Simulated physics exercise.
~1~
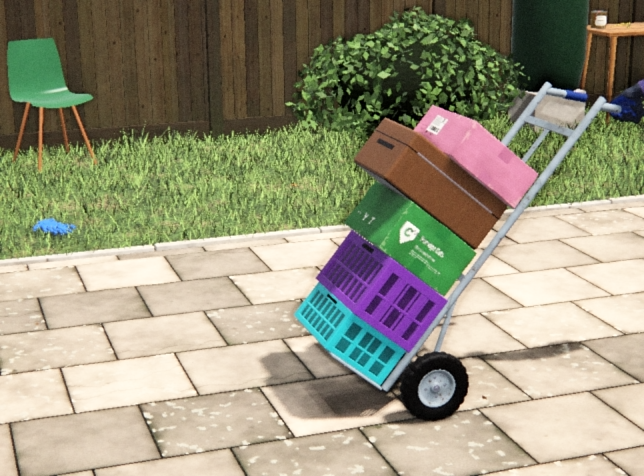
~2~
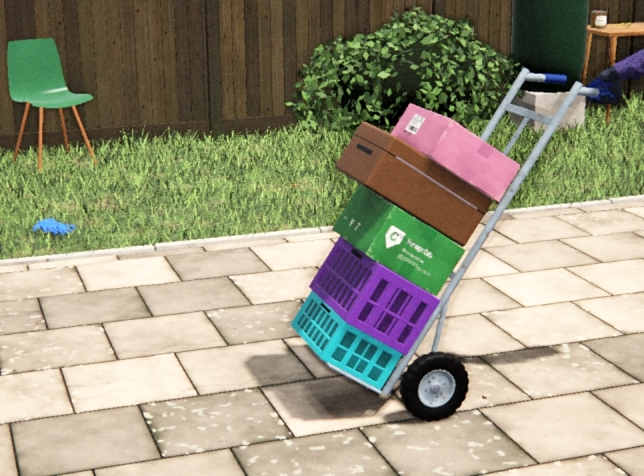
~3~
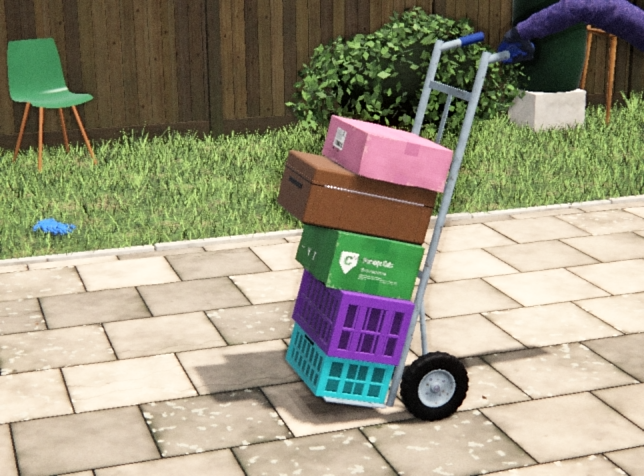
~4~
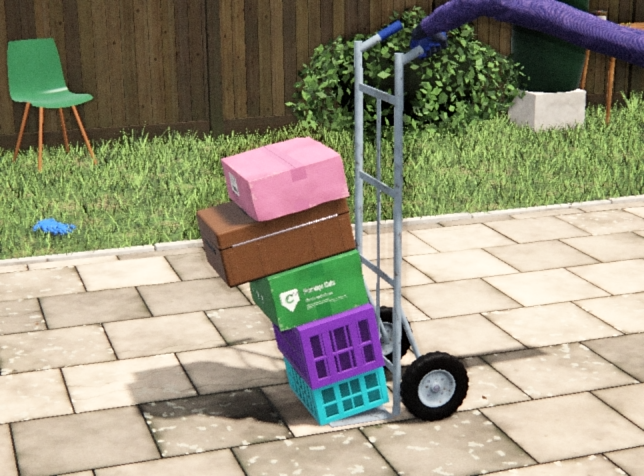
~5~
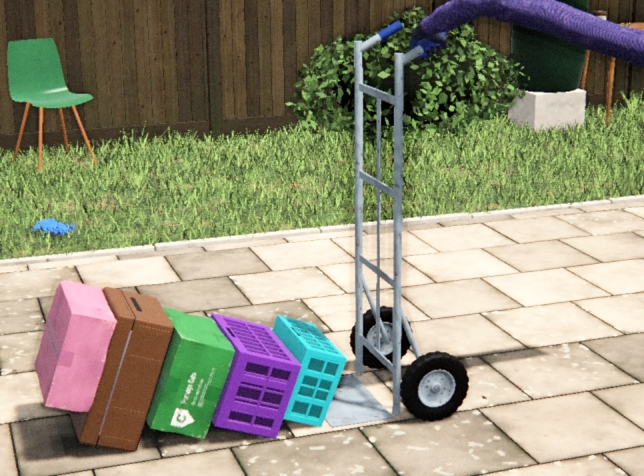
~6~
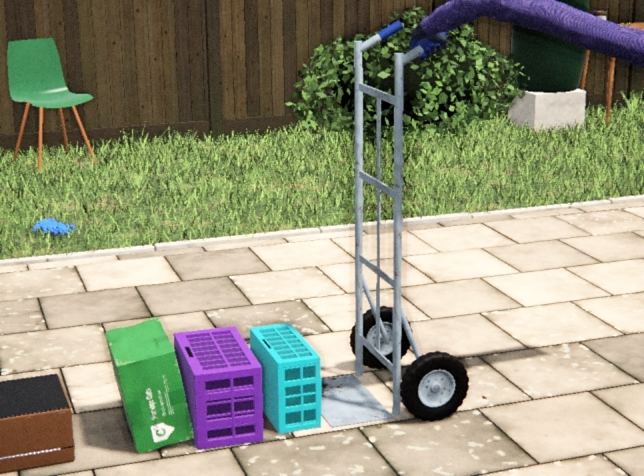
On a paved patio beside a lawn, a purple arm tipped a loaded sack truck upright, and its stack of two crates and three boxes toppled to the left, leaving the purple and turquoise crates on their sides beside the green box.
